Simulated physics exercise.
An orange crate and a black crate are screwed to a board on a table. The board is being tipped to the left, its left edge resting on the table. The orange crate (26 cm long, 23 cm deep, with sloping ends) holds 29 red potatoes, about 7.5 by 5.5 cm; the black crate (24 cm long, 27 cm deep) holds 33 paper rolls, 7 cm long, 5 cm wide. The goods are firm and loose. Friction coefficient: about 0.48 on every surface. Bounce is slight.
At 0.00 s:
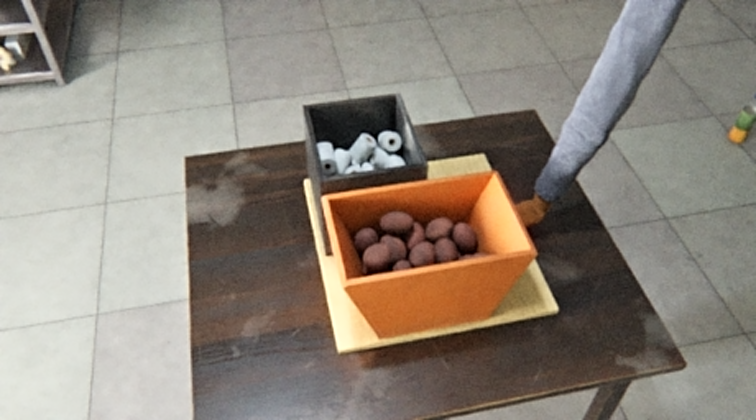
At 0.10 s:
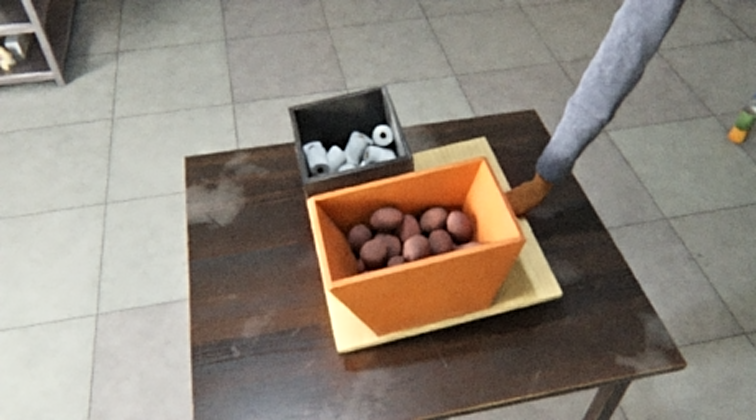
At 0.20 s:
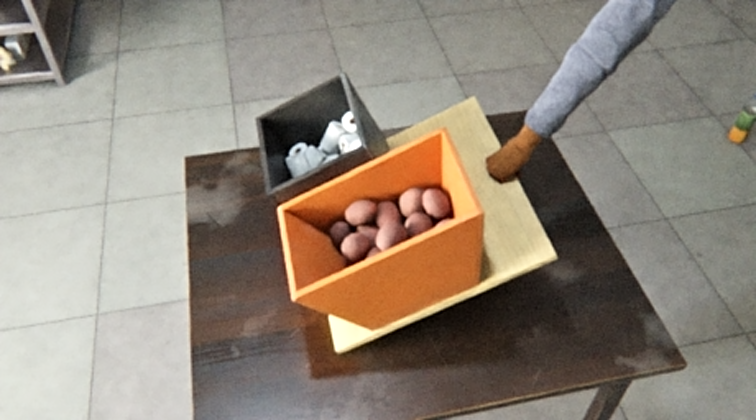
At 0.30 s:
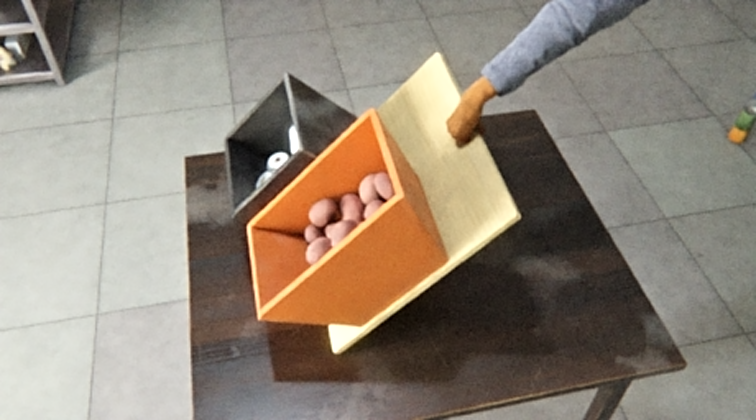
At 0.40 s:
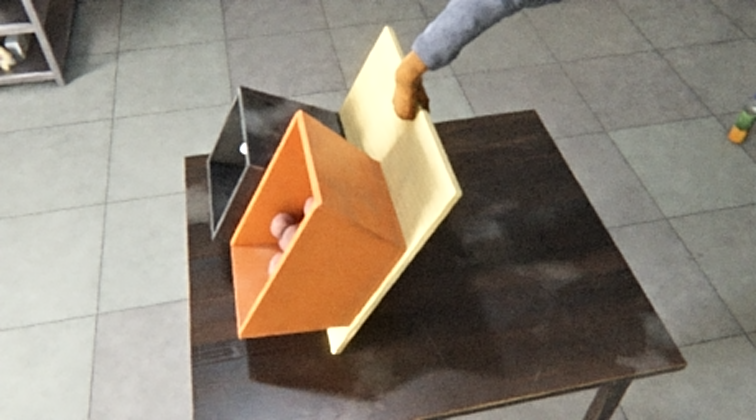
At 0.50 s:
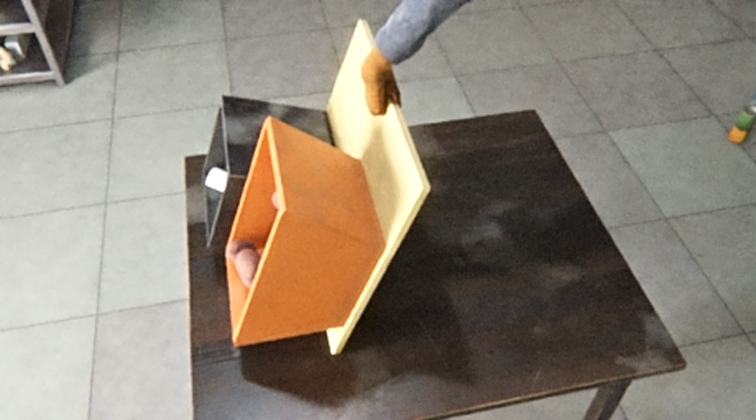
A pale board carrying two open crates starts flat on a dark wooden table, seen from above at an angle by a still camera in a room with grey floor tiles. The orange crate in front holds reddish-brown potatoes, and the smaller black one behind holds white rolls. A grey-sleeved arm with a brown-gloved hand raises the board's right side, tilting everything steeply leftward as the contents shift inside.
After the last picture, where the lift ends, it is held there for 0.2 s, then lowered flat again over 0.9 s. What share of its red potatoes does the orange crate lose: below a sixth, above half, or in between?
Out of the orange crate go between a sixth and a half of the red potatoes.
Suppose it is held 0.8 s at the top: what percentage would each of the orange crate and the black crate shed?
In that case orange crate 30, black crate 10 per cent.
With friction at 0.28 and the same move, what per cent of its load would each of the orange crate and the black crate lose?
Then orange crate 50, black crate 10 per cent.
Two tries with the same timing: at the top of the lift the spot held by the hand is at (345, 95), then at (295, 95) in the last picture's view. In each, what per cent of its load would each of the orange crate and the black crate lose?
Orange crate 90 then 100, black crate 20 then 50 per cent.
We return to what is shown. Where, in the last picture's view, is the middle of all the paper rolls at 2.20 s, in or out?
At about (355, 197).
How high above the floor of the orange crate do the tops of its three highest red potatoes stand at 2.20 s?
Roughly 18 cm high.
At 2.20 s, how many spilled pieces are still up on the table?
Some 2 pieces.
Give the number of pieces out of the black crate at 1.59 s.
Out by then, roughly: Black crate 4.
After 0.77 s, tilt 69°; orange crate 23 in, 6 out and black crate 29 in, 4 out.
After 1.11 s, tilt 40°; orange crate 20 in, 9 out and black crate 29 in, 4 out.
After 1.59 s, tilt 0°; orange crate 20 in, 9 out and black crate 29 in, 4 out.
Final count (at 2.20 s), orange crate 20 in, 9 out and black crate 29 in, 4 out. Asked share, 9 of 29, 31 per cent.
